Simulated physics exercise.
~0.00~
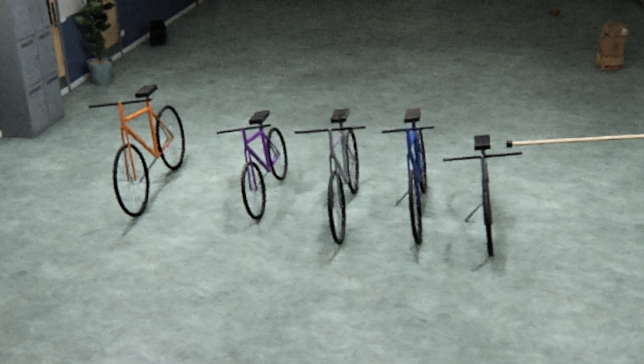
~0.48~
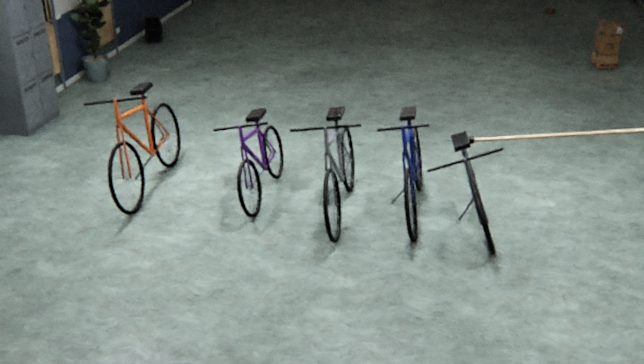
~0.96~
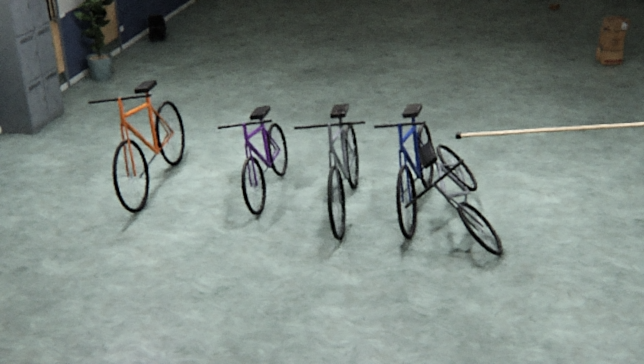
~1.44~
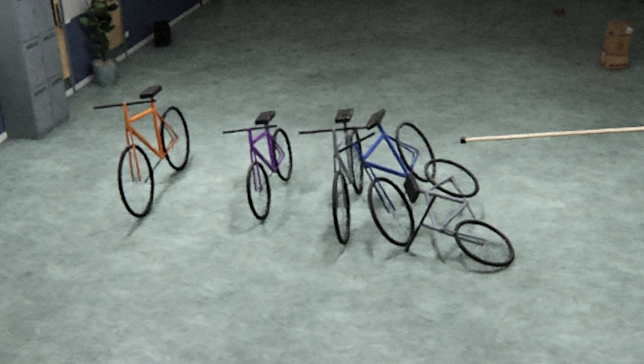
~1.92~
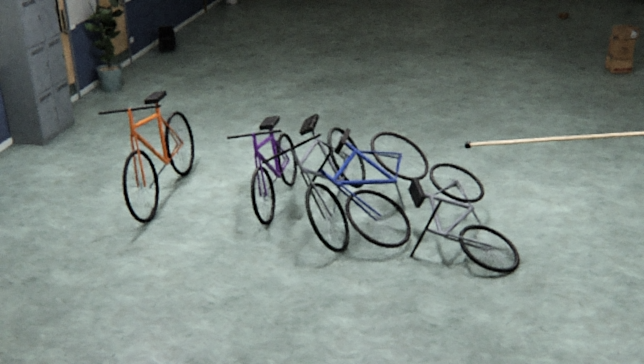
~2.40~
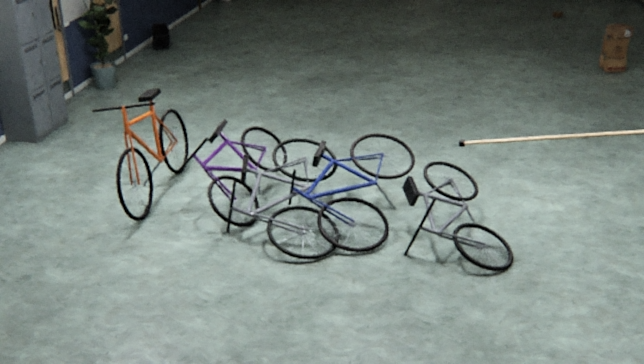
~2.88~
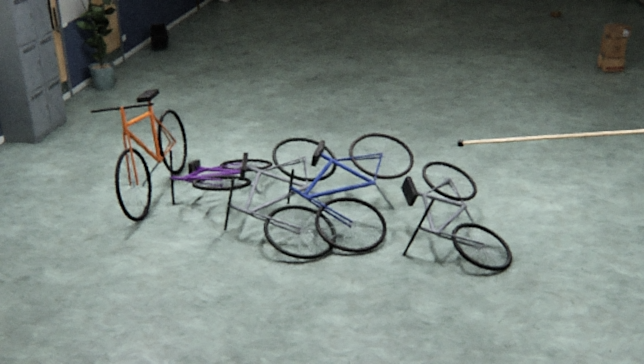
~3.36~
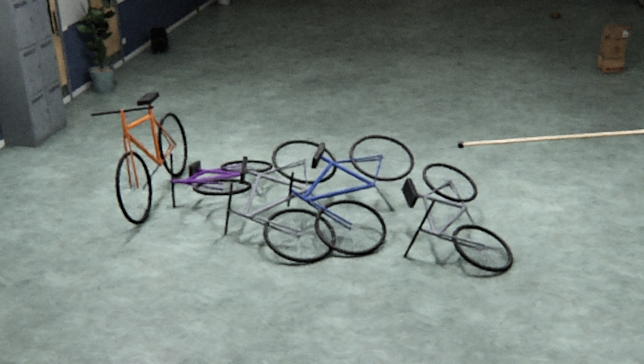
At the start, five bicycles stand in a row on a grey-green floor, orange at far left, then purple, grey, blue and a dark one at far right, with a long pole beside it. The pole pushes leftward, and the dark bicycle tips left into the blue one, sliding down to the floor. The blue bicycle then topples left against the grey one, which falls in turn. Next the purple bicycle goes over and drops flat. The toppling ends there, with four bicycles down in a tangled line and only the orange one still upright.
